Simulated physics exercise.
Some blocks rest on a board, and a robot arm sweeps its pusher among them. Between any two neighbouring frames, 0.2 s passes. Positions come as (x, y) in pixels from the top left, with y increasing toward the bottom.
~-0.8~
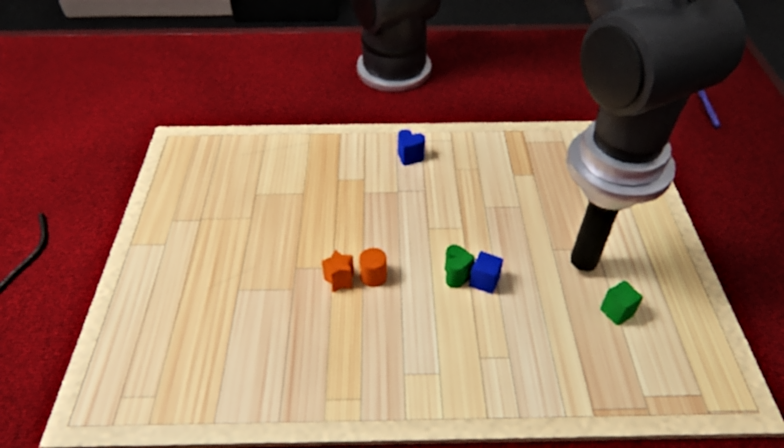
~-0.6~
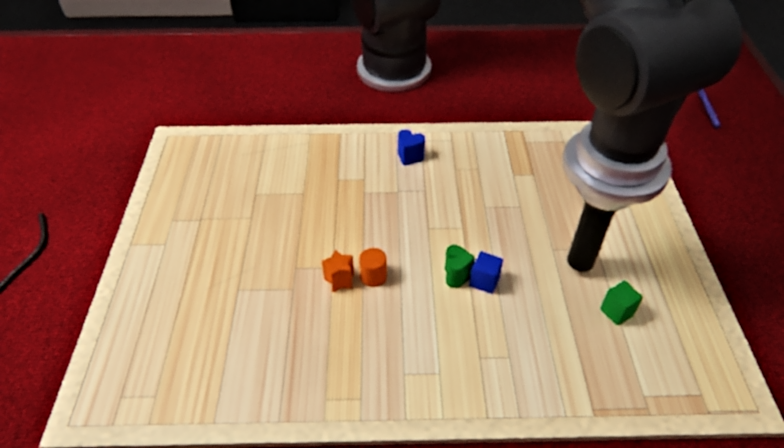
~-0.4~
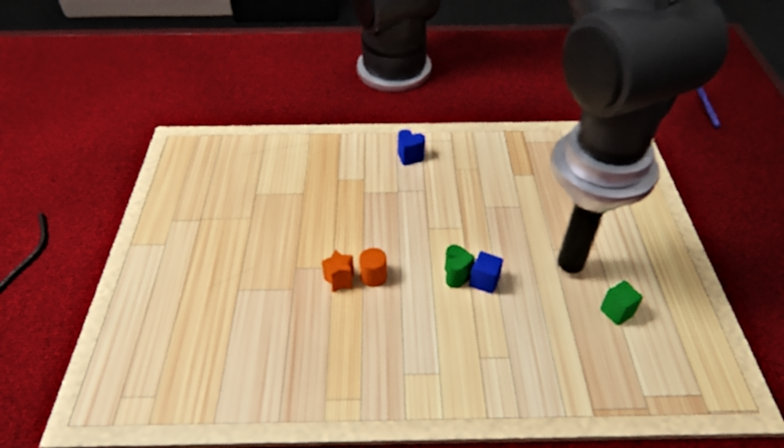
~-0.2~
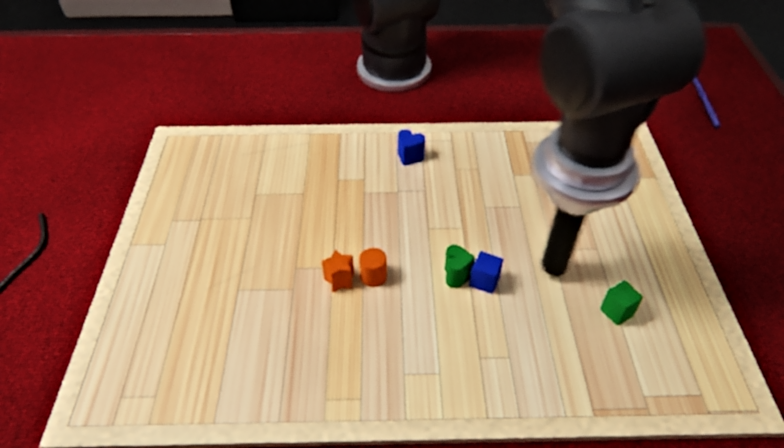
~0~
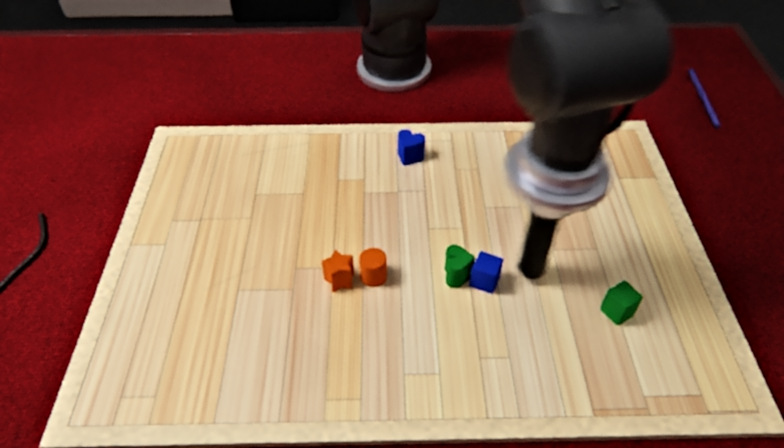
The robot arm moves its black pusher left toward the blue square block, touching no blocks.
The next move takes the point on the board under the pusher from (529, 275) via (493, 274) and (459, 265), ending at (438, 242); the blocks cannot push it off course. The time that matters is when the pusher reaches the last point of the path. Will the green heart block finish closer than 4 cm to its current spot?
I believe so.
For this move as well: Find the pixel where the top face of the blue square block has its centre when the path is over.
If I read the scene right, the answer is (456, 269).
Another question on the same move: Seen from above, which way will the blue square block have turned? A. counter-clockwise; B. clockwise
Answer: A.
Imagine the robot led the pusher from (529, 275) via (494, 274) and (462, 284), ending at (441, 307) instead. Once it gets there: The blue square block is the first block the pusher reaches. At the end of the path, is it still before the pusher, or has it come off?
Answer: Still ahead.
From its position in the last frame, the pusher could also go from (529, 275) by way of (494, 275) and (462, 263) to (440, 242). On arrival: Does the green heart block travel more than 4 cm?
I believe not.
On the path given first. One third of the way, pusher (493, 268); green heart block (444, 255), turned 20° anticlockwise; blue square block (469, 267), turned 20° anticlockwise.
Two thirds of the way, pusher (458, 258); green heart block (432, 254), turned 25° anticlockwise; blue square block (456, 269), turned 75° anticlockwise.
At the end, pusher (439, 236); orange disc not moved; green heart block (429, 253), turned 40° anticlockwise; blue square block (456, 269), turned 75° anticlockwise.
